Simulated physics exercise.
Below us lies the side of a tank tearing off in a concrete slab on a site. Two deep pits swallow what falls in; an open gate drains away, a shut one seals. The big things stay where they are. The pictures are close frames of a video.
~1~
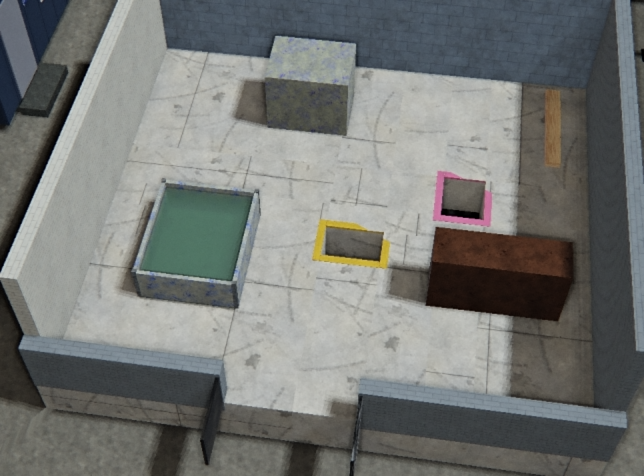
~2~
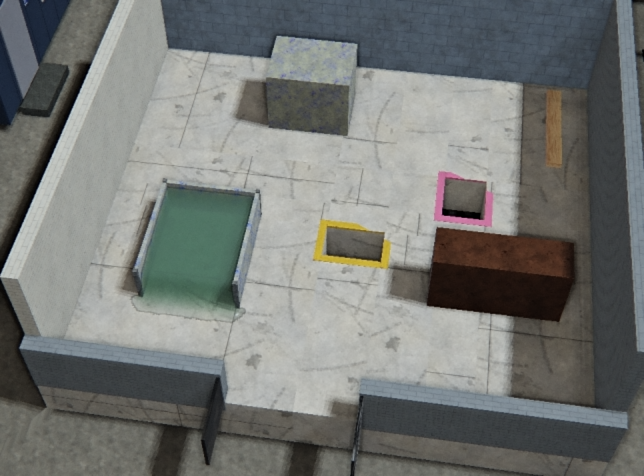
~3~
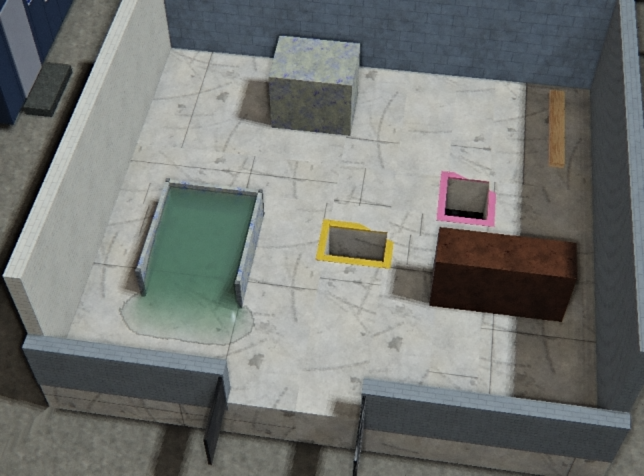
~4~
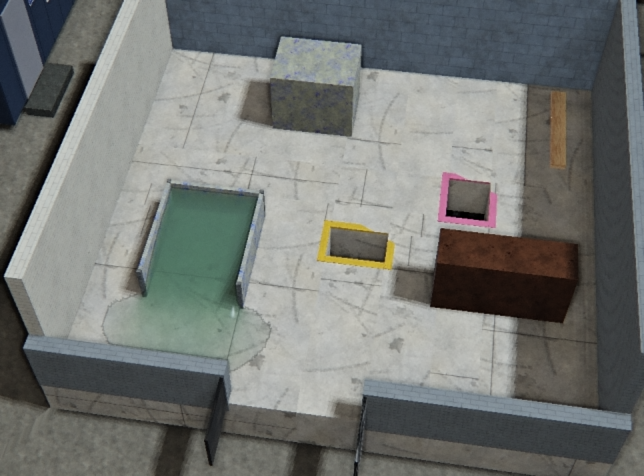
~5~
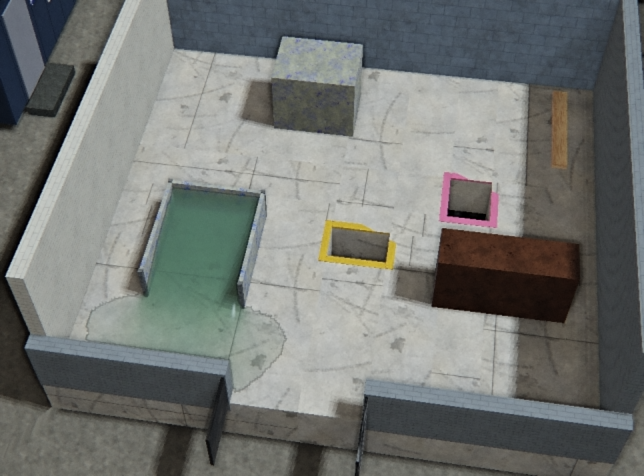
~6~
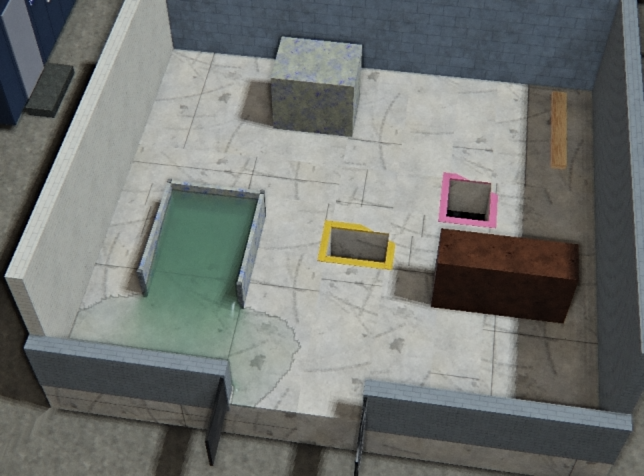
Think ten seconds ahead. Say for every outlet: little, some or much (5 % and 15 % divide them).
The gate takes above 15 %; the yellow pit takes not even 5 %; the pink pit takes not even 5 %.
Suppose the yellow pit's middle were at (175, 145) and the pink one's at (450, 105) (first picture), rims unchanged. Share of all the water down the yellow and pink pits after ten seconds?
Per cent: Yellow 20, pink 0.
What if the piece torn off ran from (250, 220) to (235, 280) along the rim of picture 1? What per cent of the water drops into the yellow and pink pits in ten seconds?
Parts in a hundred: Yellow 20, pink 6.
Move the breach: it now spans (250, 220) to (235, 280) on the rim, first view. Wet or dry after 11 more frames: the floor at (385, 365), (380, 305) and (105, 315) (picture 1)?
In turn: Wet, awash, free of water.
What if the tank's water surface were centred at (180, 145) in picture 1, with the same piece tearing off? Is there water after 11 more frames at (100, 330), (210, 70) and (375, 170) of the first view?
As listed: Awash, clear, free of water.
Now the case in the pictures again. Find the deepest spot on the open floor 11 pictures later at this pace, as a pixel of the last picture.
Near (59, 365).
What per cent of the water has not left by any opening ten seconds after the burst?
Near 76 in a hundred.
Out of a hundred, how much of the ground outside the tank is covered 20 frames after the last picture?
Near 35 in a hundred.
A moment on, water covers 10 % of the floor; the gate 2 %, the yellow pit 0 %, the pink pit 0 %.
Next, water covers 15 % of the floor; the gate 6 %, the yellow pit 0 %, the pink pit 0 %.
Then, water covers 35 % of the floor; the gate 12 %, the yellow pit 0 %, the pink pit 0 %.
Later, water covers 50 % of the floor; the gate 18 %, the yellow pit 0 %, the pink pit 0 %.
In the end, water covers 55 % of the floor; the gate 22 %, the yellow pit 1 %, the pink pit 0 %.
